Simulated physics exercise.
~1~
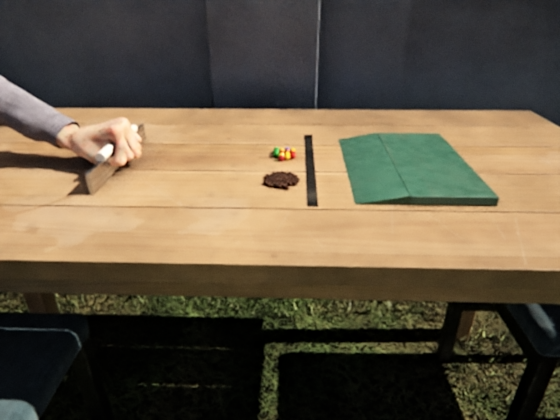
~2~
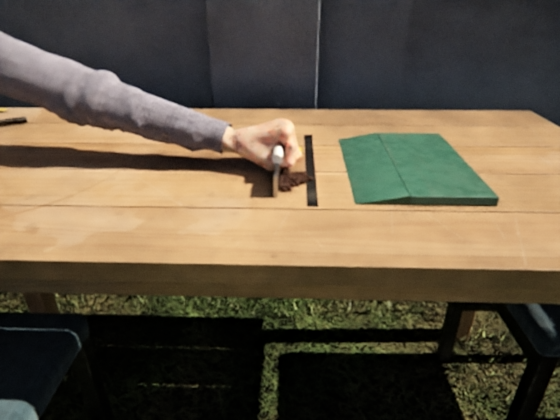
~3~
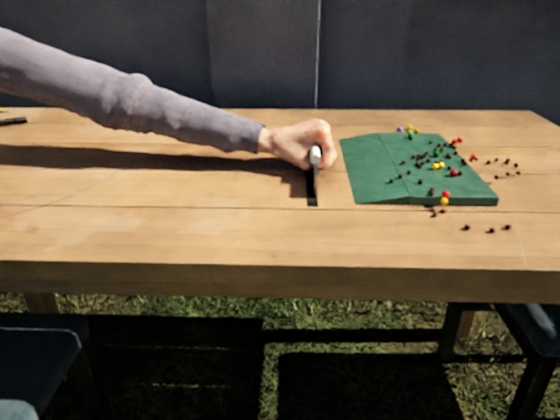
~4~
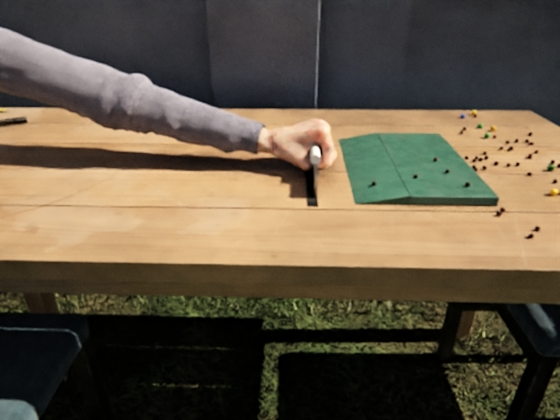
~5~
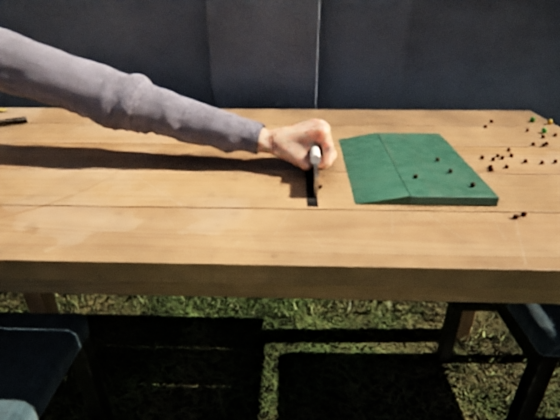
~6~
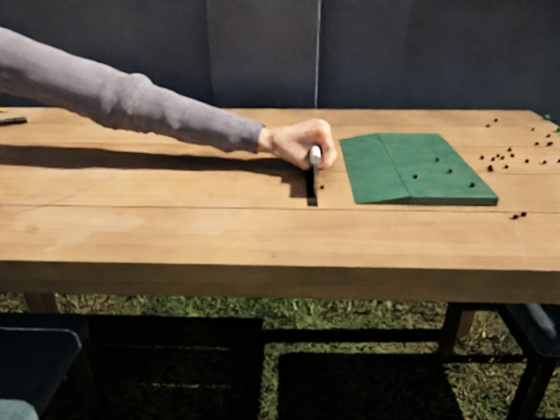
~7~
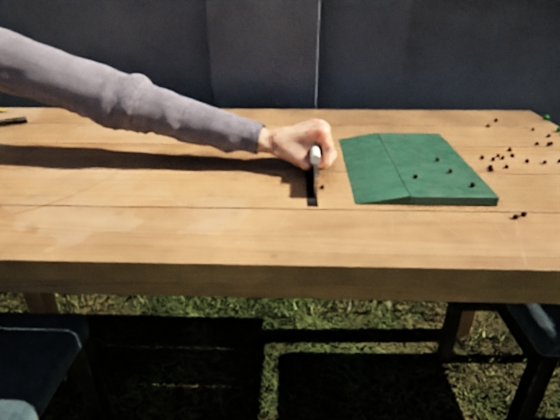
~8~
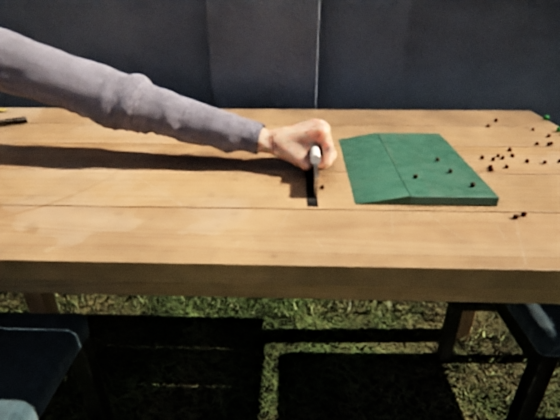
The clip shows a hand sliding a scraper rightward across a wooden table into small dark and colourful bits, stopping at a black strip as they scatter over a green slab, most of the dark ones landing beyond it, a few remaining on or before it, and the colourful ones leaving view.
